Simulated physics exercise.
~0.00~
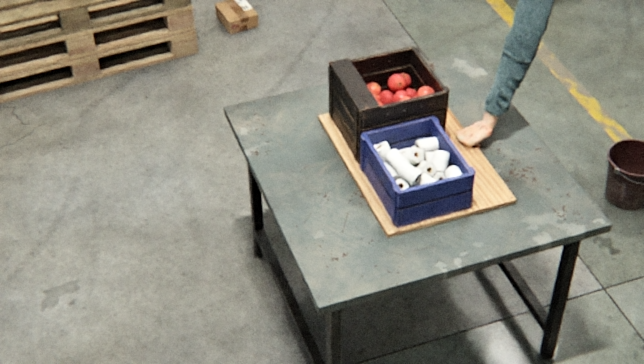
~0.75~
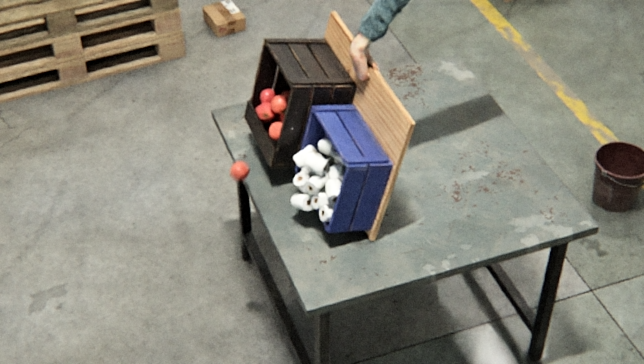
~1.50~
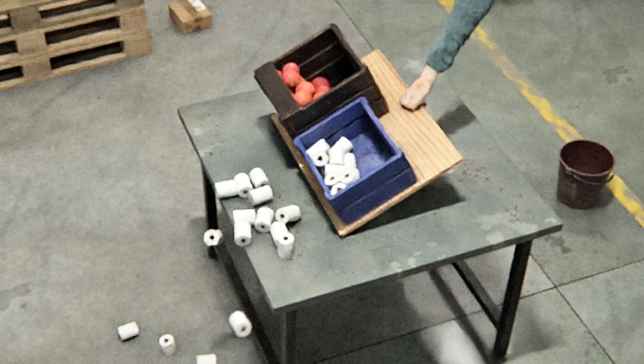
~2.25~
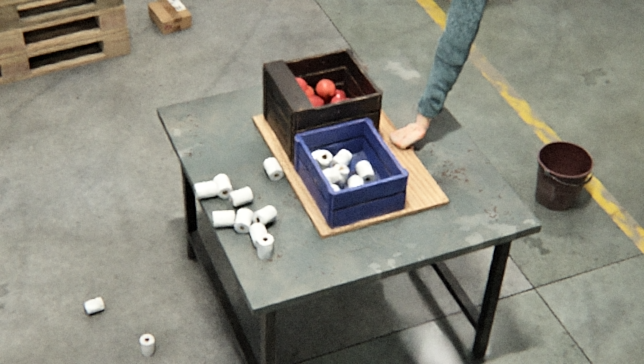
A wooden board carrying a black crate of red tomatoes and, nearer the viewer, a blue crate of white paper rolls rests on a grey table, seen from above on a concrete floor. A pallet lies at upper left, and a dark bucket stands at right by a yellow line. A hand lifts the board's right side until it stands steeply, tipping both crates left. Rolls pour from the blue crate, while a single tomato drops off the table's left side. The hand lowers the board flat, leaving rolls scattered across table and floor, with others still in the crate and most tomatoes still in theirs.
